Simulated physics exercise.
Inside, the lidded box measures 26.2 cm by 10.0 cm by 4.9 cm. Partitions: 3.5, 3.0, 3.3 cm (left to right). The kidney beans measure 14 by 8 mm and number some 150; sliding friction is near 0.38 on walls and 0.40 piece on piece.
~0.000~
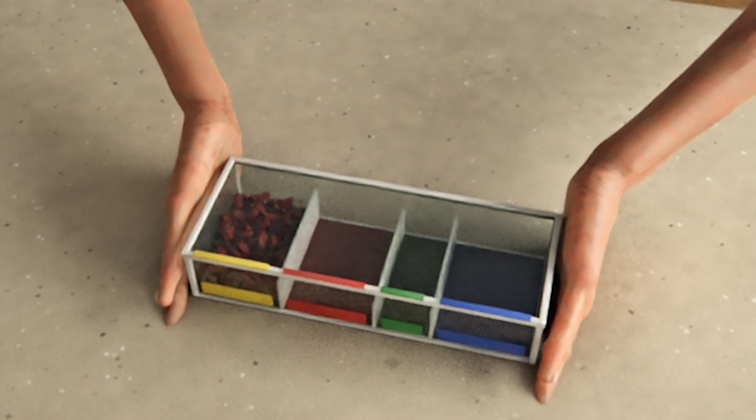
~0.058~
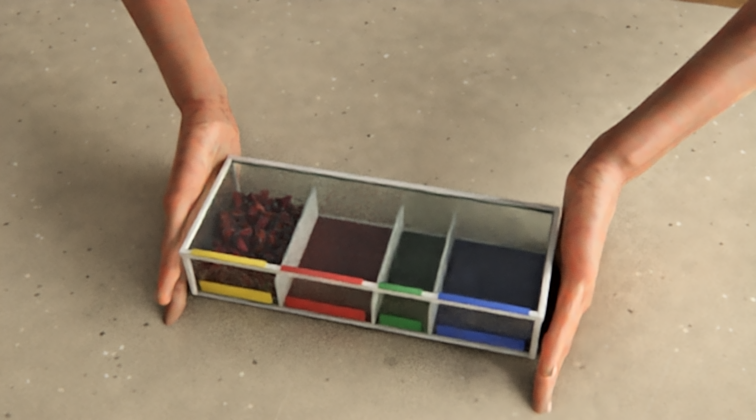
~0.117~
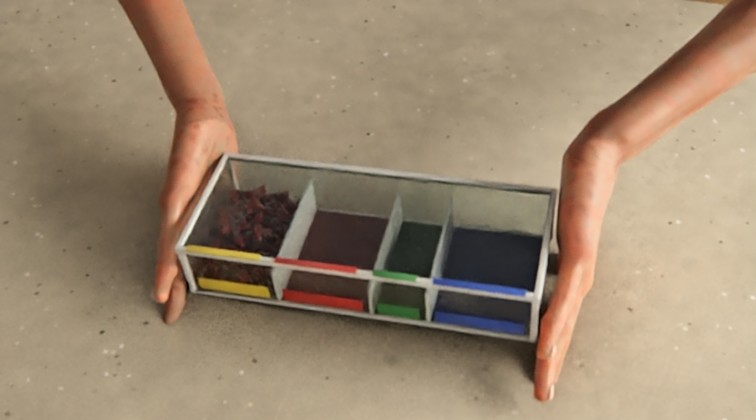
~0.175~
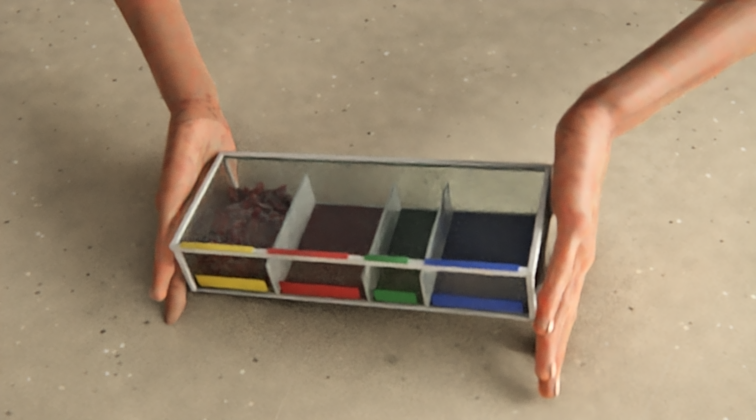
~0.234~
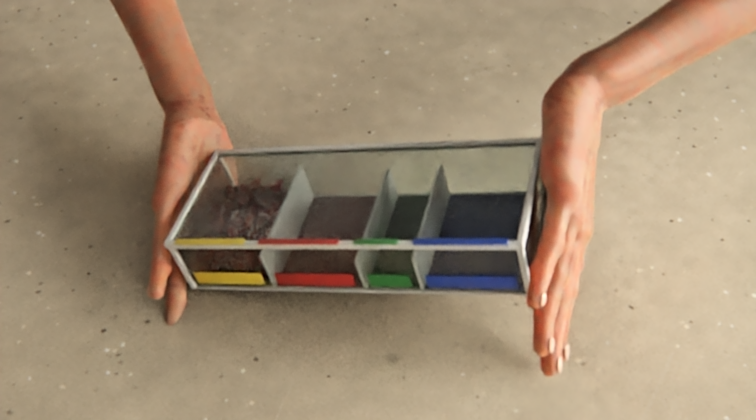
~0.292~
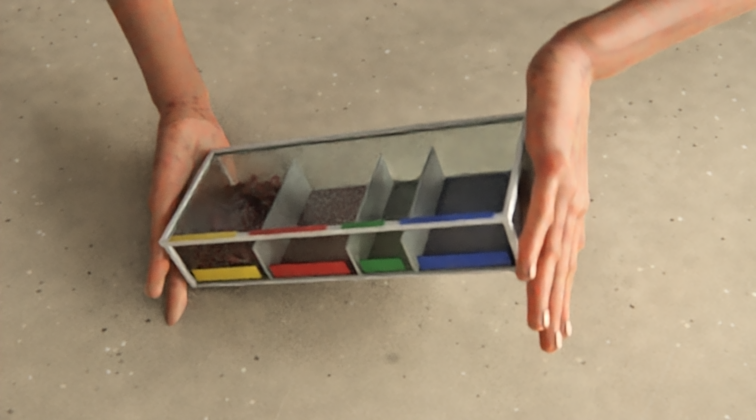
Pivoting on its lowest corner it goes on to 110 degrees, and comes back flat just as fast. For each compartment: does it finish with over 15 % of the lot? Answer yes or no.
Red compartment: No; blue compartment: No; green compartment: No; yellow compartment: Yes.
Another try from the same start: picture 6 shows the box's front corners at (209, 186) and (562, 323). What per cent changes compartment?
It would be near 25 per cent.
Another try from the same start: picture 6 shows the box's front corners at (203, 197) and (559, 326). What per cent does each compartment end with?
Red 5; blue 25; green 0; yellow 65.
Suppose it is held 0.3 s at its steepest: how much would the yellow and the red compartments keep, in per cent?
Then: Yellow 100; red 0.
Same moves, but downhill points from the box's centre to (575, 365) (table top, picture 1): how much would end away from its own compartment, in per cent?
About 25 per cent.
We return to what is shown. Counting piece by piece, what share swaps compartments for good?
Roughly 0 per cent.
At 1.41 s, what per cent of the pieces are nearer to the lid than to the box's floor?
About 40 per cent.
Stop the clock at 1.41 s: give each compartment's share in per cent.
Red 0, blue 0, green 0, yellow 100.
After 1.41 s, tilt 110 degrees; yellow 100 %.
Then, at 2.15 s, tilt 48 degrees; yellow 100 %.
After 2.92 s, tilt 0 degrees; yellow 100 %.
By 3.3 s all is still; red 0 %, blue 0 %, green 0 %, yellow 100 %.
